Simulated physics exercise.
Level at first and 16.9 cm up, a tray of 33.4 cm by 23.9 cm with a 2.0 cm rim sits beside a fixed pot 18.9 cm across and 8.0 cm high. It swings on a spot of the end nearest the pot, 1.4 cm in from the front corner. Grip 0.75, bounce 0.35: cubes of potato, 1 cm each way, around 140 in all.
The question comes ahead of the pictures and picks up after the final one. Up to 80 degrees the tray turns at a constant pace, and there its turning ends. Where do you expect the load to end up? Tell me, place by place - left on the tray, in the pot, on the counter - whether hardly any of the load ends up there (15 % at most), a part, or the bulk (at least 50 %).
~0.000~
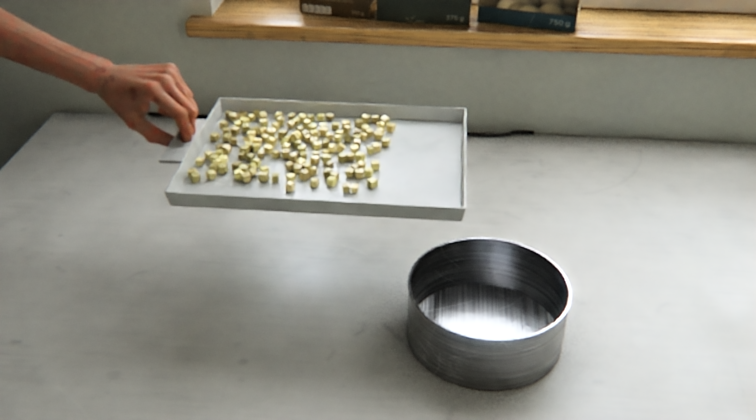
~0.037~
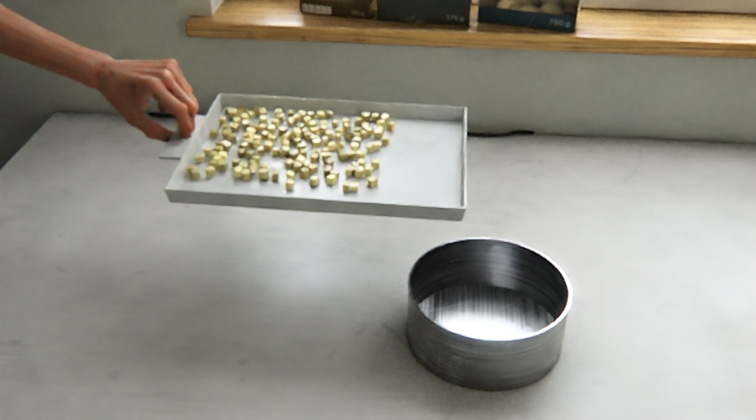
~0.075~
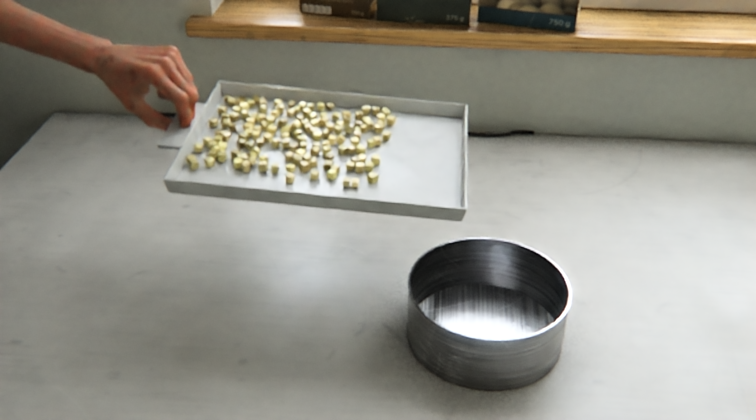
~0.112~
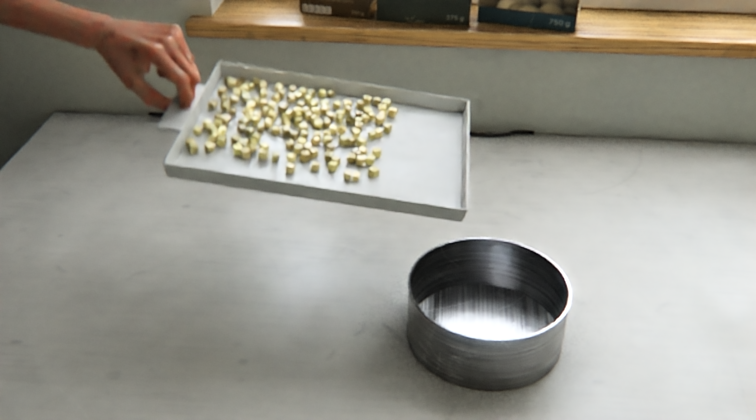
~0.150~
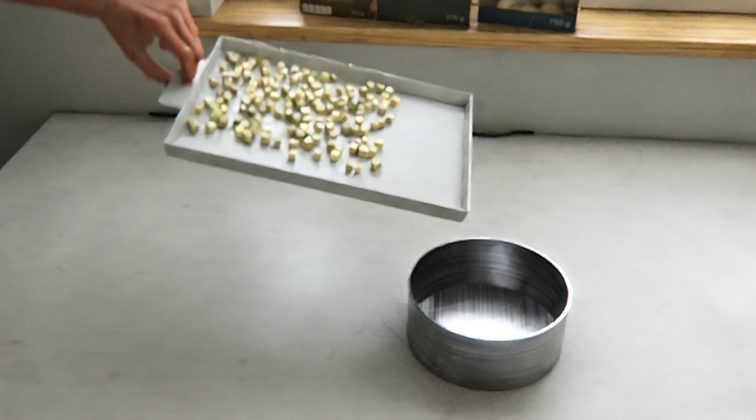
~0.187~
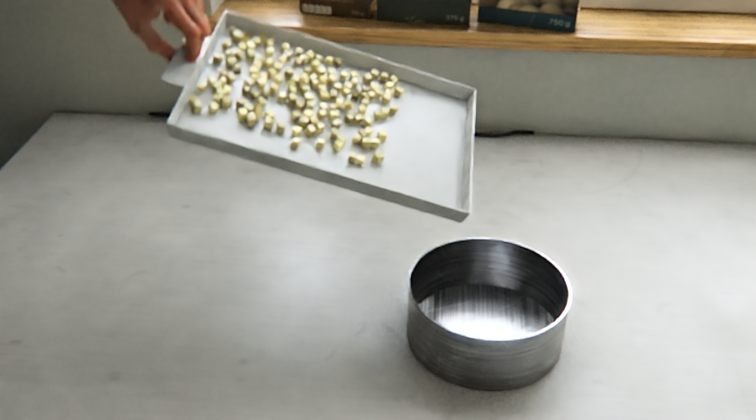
Left on the tray - hardly any, pot - the bulk, counter - a part.
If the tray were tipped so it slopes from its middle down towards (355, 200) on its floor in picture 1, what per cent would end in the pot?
The share comes to about 30 in a hundred.
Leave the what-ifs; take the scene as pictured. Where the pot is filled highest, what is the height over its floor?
Close to 2.5 cm up.
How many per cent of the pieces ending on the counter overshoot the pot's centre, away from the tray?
I reckon around 100 per cent.
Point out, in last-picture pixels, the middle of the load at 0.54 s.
Look about (443, 68) in the last view.
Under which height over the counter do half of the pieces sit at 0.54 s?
Around 34 cm up.
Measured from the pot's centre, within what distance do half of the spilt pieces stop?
Roughly 32 cm from the centre.
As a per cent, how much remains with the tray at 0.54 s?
Roughly 100 percent of the load, I'd say.
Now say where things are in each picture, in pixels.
In the first picture, tray tilt 0 degrees, front corners at (168, 190) and (462, 206); middle of the pieces at (297, 144); pot at (489, 284).
In the second picture, tray tilt 1 degrees, front corners at (168, 187) and (463, 206); middle of the pieces at (297, 142).
In the third picture, tray tilt 4 degrees, front corners at (167, 177) and (463, 207), lowest corner right front; middle of the pieces at (297, 134).
In the fourth picture, tray tilt 8 degrees, front corners at (167, 162) and (464, 208), lowest corner right front; middle of the pieces at (298, 121).
In the fifth picture, tray tilt 14 degrees, front corners at (168, 141) and (466, 209), lowest corner right front; middle of the pieces at (300, 105).
In the sixth picture, tray tilt 19 degrees, front corners at (171, 122) and (467, 210), lowest corner right front; middle of the pieces at (304, 90); pot at (489, 284). The tray's pace is about 150 degrees a second.
After 0.40 s, tilt 51 degrees; the tray holds 100 %, the pot 0 %.
After 0.54 s, tilt 72 degrees; the tray holds 100 %, the pot 0 %.
After 0.80 s, tilt 80 degrees; the tray holds 5 %, the pot 65 %.
At rest (2.0 s), tray 5 %, pot 70 %, counter 30 %.
